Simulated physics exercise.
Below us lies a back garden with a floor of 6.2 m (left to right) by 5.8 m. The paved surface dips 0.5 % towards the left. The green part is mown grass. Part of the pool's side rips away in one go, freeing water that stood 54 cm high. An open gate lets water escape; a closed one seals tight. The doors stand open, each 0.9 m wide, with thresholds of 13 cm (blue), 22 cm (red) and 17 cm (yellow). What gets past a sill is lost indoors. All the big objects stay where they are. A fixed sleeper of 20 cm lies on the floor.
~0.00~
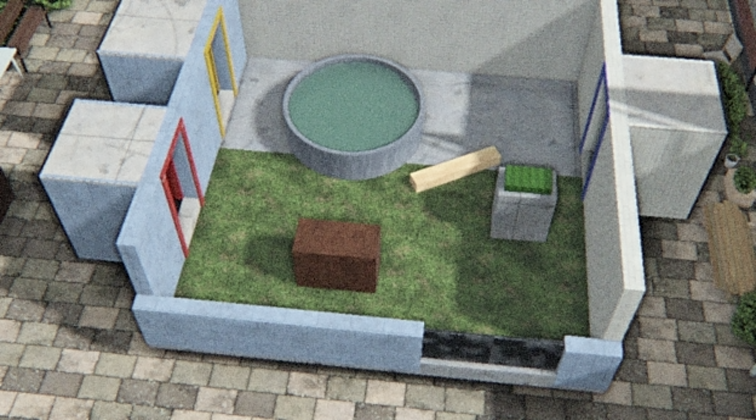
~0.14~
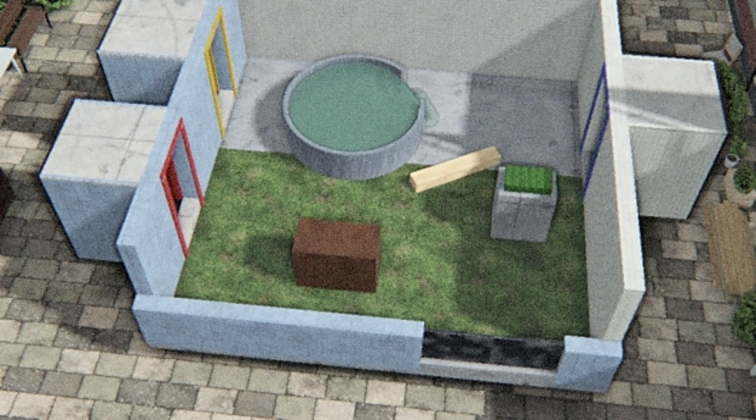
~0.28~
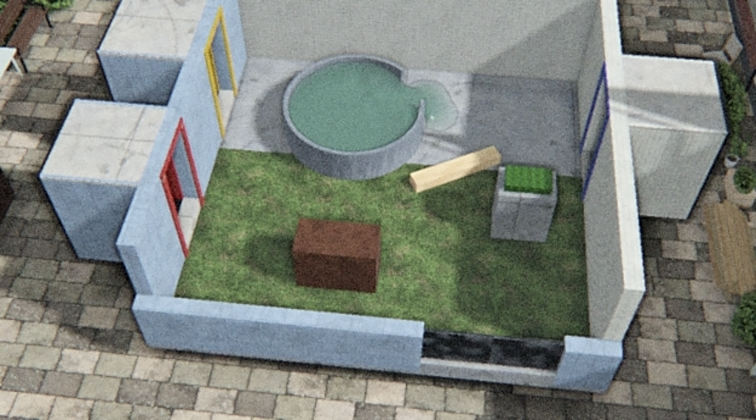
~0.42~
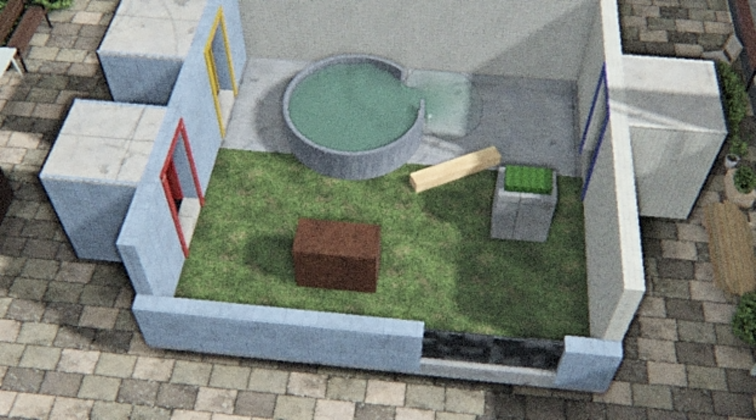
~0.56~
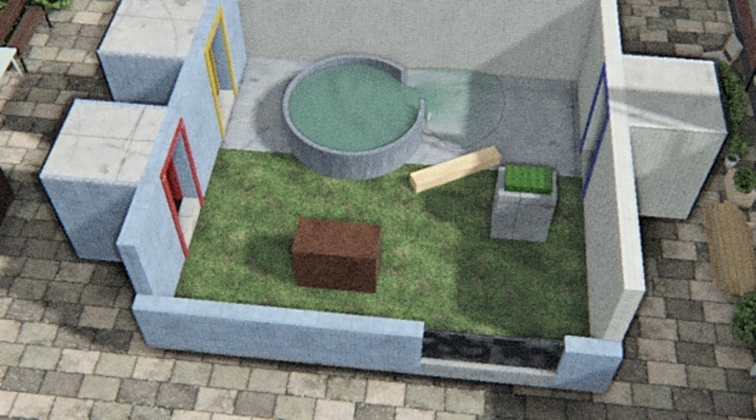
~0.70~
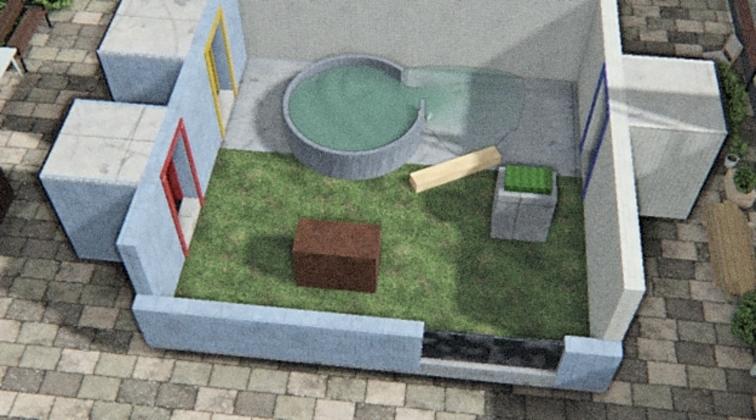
Water poured through a gap that broke open in the right side of the round pool, then spread in a widening sheet across the grey paving along the back wall, behind the wooden beam.
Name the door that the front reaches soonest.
First comes the blue one.
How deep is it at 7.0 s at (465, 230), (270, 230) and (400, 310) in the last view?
In that order: 4, 0 and 3 cm.
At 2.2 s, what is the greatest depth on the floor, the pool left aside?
Up to some 36 cm.
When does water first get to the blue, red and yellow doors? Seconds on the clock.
Blue 2.0 s, red 11.0 s, yellow 4.5 s.
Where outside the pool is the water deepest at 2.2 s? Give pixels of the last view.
Near (577, 82).
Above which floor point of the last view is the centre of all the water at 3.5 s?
Around (431, 127).
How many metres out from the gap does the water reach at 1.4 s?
Some 3.0 m out.
After 1.4 s water covers 20 % of the floor and is deepest (37 cm) near (577, 82); blue door not reached, red door not reached, yellow door not reached.
After 2.2 s water covers 20 % of the floor and is deepest (36 cm) near (577, 82); blue door reached at 2.0 s, red door not reached, yellow door not reached.
After 3.5 s water covers 35 % of the floor and is deepest (24 cm) near (527, 106); blue door reached at 2.0 s, red door not reached, yellow door not reached.
After 7.0 s water covers 75 % of the floor and is deepest (16 cm) near (538, 210); blue door reached at 2.0 s, red door not reached, yellow door reached at 4.4 s.
After 12.0 s water covers 95 % of the floor and is deepest (10 cm) near (516, 208); blue door reached at 2.0 s, red door reached at 11.2 s, yellow door reached at 4.4 s.
